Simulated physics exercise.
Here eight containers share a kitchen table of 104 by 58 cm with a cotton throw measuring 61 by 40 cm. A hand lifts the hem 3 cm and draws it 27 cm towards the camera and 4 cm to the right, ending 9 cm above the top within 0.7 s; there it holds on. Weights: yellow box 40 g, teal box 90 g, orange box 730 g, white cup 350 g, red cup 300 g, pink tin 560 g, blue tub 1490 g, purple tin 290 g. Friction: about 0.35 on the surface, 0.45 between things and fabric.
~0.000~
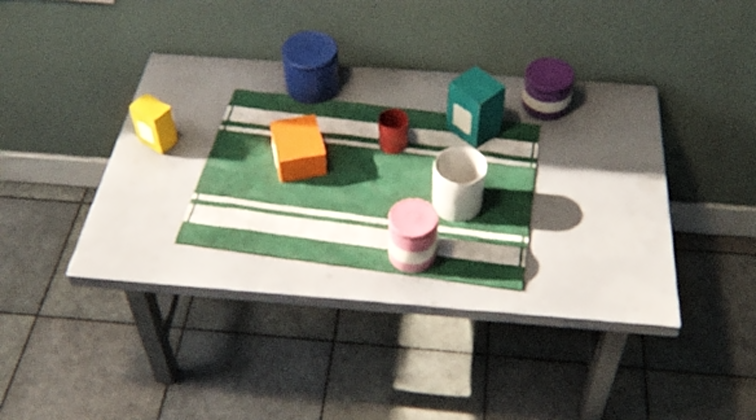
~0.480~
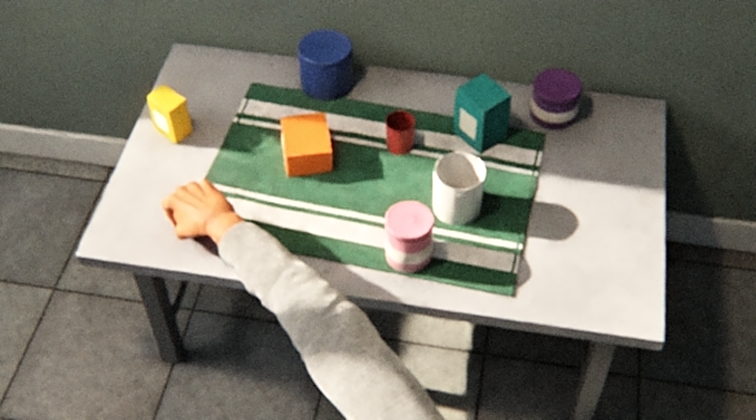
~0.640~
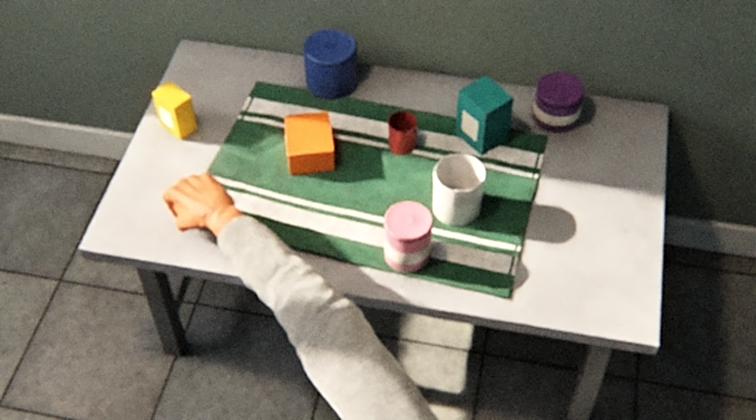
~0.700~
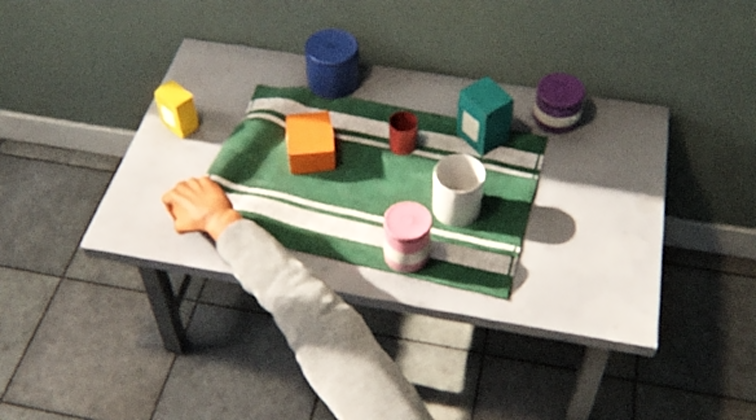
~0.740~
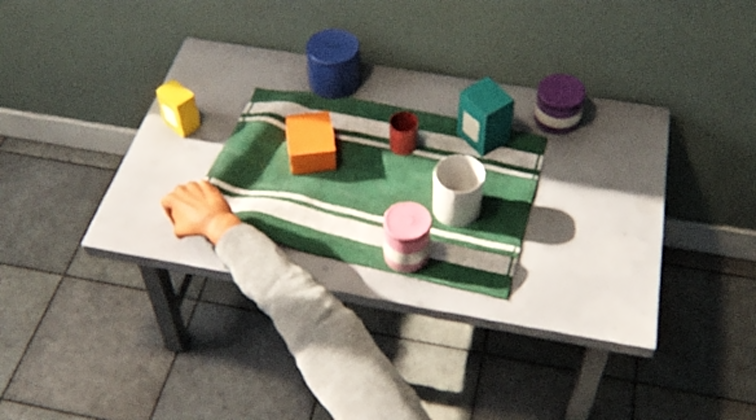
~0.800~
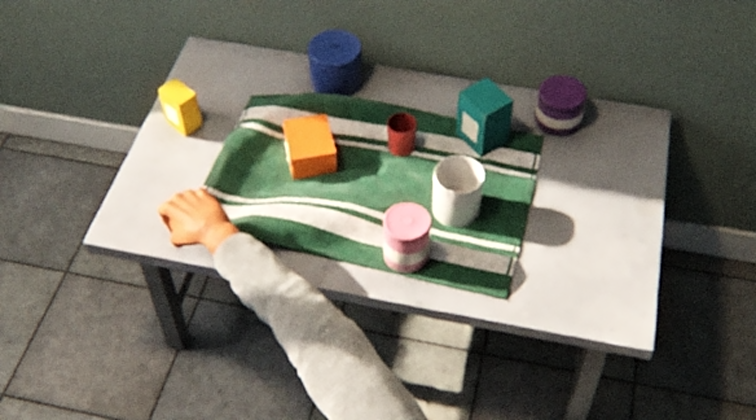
The clip opens on eight containers on a table, five of them standing on a green-and-white striped cloth. A hand reaches in and grips the cloth's near-left corner, then makes small movements as the stripes bend into soft ripples, while the containers barely shift.
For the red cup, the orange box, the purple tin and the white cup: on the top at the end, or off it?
In order: The red cup keeps to the top; the orange box remains up there; the purple tin keeps to the top; the white cup keeps to the top.
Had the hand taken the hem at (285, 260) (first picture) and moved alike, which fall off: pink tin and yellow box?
Then: Pink tin goes over, yellow box remains.
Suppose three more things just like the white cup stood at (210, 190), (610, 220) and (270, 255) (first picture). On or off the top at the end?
In that order: Drops off, stays up, drops off.
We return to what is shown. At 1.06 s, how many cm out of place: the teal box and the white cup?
About: Teal box 10 cm, white cup 6 cm.
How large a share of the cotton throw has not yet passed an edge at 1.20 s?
About 80 per cent.
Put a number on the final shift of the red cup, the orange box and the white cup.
About: Red cup 25 cm, orange box 25 cm, white cup 15 cm.
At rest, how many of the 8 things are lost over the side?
That makes 1.
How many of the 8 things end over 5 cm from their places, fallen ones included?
I count 5.
By 0.9 s, 100 % of the cotton throw is still over the top; orange box 7 cm off its start, red cup 5 cm off its start, white cup 2 cm off its start.
By 1.1 s, 90 % of the cotton throw is still over the top; orange box 15 cm off its start, red cup 13 cm off its start, white cup 6 cm off its start.
By 1.2 s, 80 % of the cotton throw is still over the top; orange box 22 cm off its start at (239, 205), red cup 20 cm off its start at (316, 162), white cup 10 cm off its start at (402, 180).
By 1.3 s, 75 % of the cotton throw is still over the top; orange box 26 cm off its start, red cup 23 cm off its start, white cup 13 cm off its start.
By 2.9 s, 75 % of the cotton throw is still over the top; orange box 26 cm off its start at (222, 220), red cup 24 cm off its start at (296, 171), white cup 14 cm off its start at (383, 188), purple tin 0 cm off its start at (563, 91).
